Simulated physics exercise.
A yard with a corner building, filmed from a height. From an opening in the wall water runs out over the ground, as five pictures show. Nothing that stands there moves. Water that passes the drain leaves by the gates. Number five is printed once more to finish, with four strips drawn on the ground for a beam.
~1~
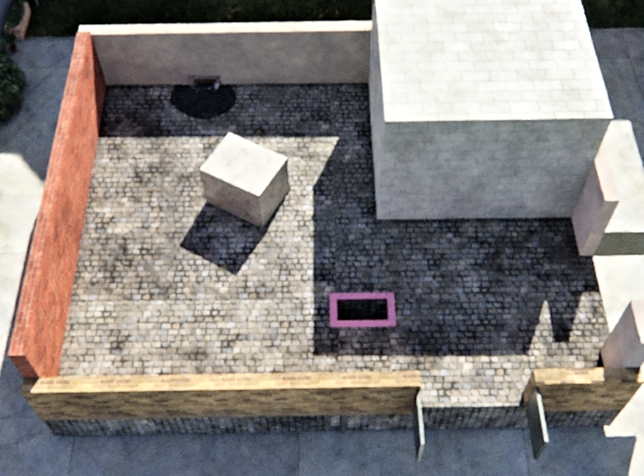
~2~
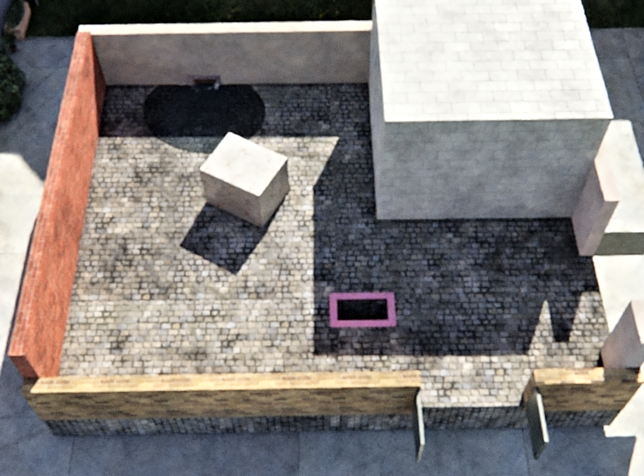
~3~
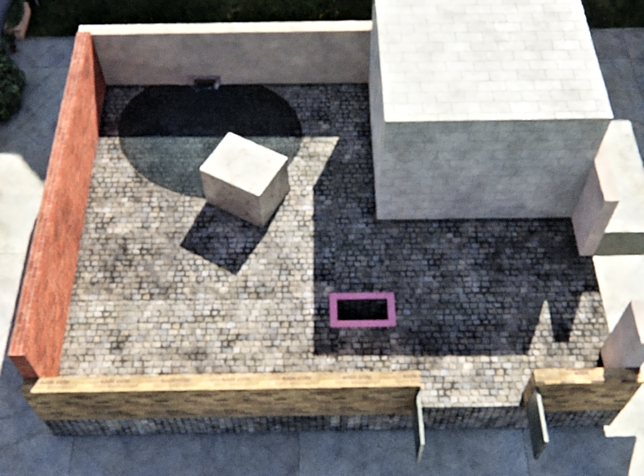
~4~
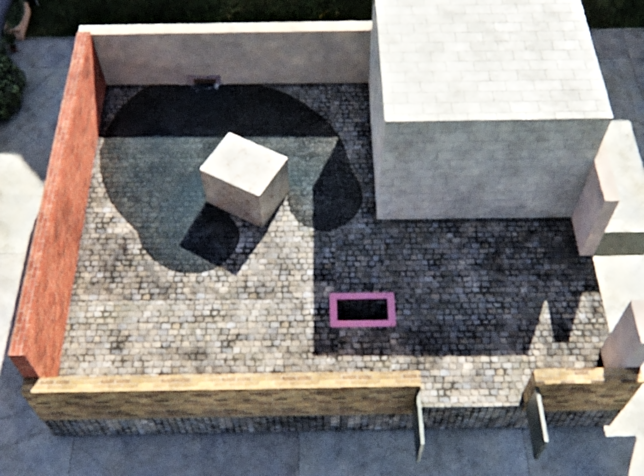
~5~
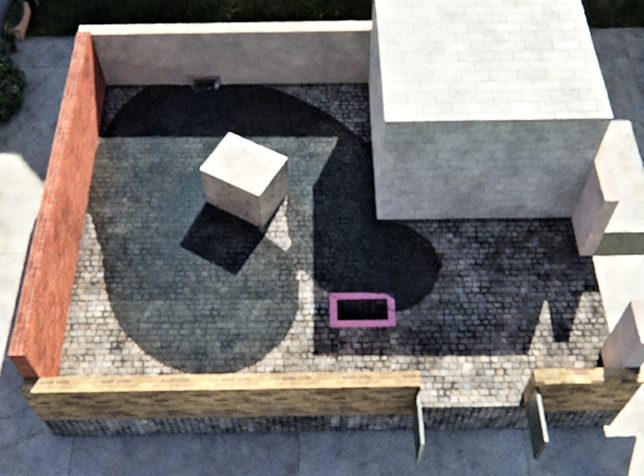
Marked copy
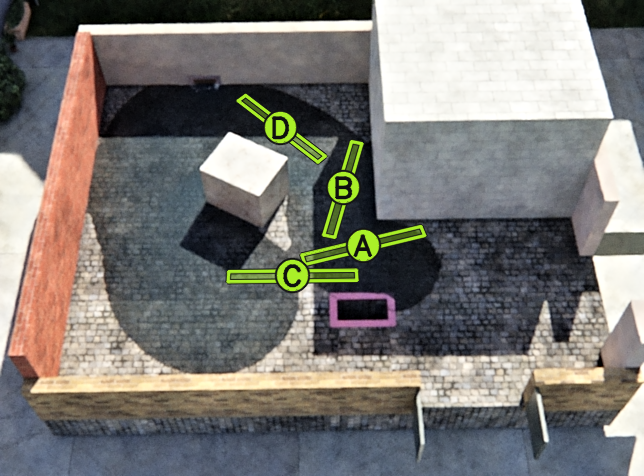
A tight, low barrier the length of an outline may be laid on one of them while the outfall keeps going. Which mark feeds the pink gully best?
Use position D.
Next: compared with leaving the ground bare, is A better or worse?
Worse.
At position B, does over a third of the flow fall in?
No, it does not.
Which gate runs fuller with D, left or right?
More leaves on the left.
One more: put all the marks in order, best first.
The order is D, B, C, A.
On the marked copy, A from (303, 259) to (422, 231); B from (329, 236) to (356, 142); C from (228, 276) to (356, 275); D from (241, 98) to (321, 159).
Choosing A, about 6 % of the stream runs into the pink gully, about 91 % out by the gates.
Choosing B, about 17 % of the stream runs into the pink gully, about 81 % out by the gates.
Choosing C, about 10 % of the stream runs into the pink gully, about 89 % out by the gates.
Choosing D, about 24 % of the stream runs into the pink gully, about 76 % out by the gates.
